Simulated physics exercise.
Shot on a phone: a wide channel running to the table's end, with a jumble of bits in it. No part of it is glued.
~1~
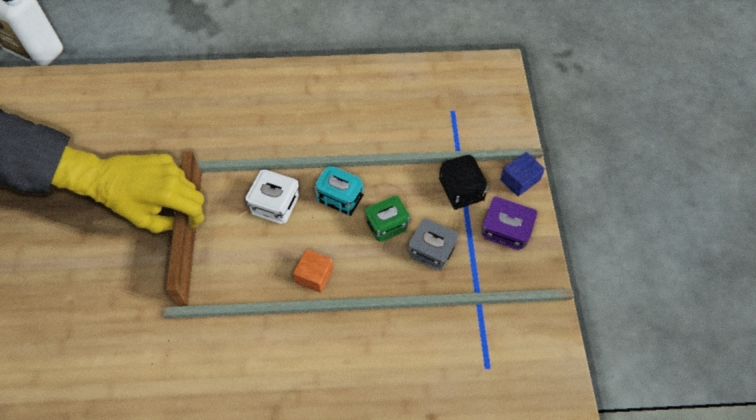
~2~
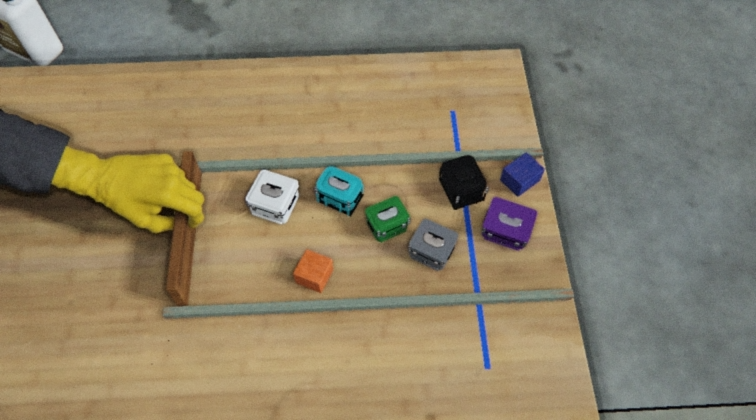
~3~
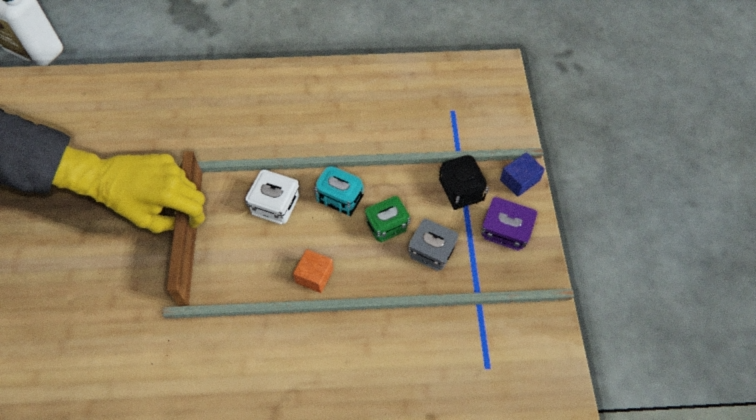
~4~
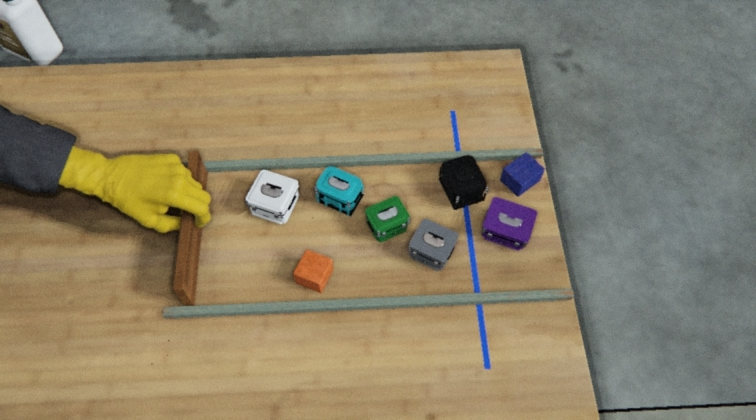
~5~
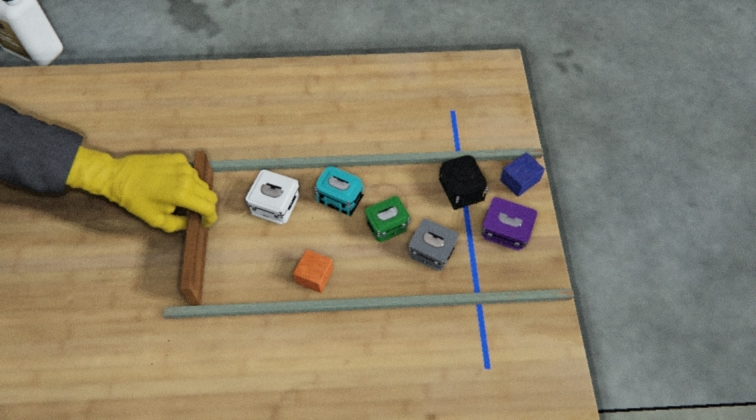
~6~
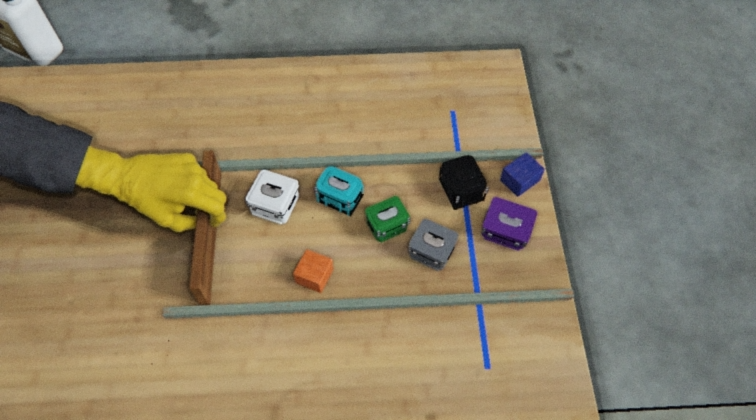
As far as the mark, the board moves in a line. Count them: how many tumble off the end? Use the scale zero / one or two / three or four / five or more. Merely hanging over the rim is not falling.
On that scale it is one or two.
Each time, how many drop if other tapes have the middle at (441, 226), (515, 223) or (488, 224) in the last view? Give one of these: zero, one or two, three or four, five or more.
Counting what would fall each time, I get one or two; five or more; one to two.
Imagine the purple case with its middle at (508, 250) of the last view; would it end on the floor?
Here it holds its spot.
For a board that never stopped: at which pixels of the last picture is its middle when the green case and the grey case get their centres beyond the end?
The middle is at (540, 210) when it's the green case, and at (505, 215) when it's the grey case.
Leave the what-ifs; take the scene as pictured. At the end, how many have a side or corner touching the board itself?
Contact count: 3.
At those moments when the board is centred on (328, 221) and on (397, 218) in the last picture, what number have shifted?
By then 3, and later 7.
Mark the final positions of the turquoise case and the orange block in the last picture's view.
Reading them off: First (522, 173); then (489, 258).
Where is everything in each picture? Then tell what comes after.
In the first picture, blue block (522, 174); purple case (508, 225); black case (463, 182); board (185, 227); tape (468, 225).
In the second picture, purple case (508, 225); green case (387, 220).
In the third picture, black case (463, 182); grey case (433, 246).
In the fourth picture, blue block (522, 175); turquoise case (340, 191).
In the fifth picture, purple case (508, 225); orange block (314, 271).
In the sixth picture, blue block (522, 175); purple case (508, 225); black case (463, 182); board (206, 226); tape (468, 225).
Soon after, none off yet; blue block at rest near (522, 175); purple case at rest near (508, 225); black case at rest near (463, 182).
At rest, the number that fall off is one or two; fallen, black case and blue block.
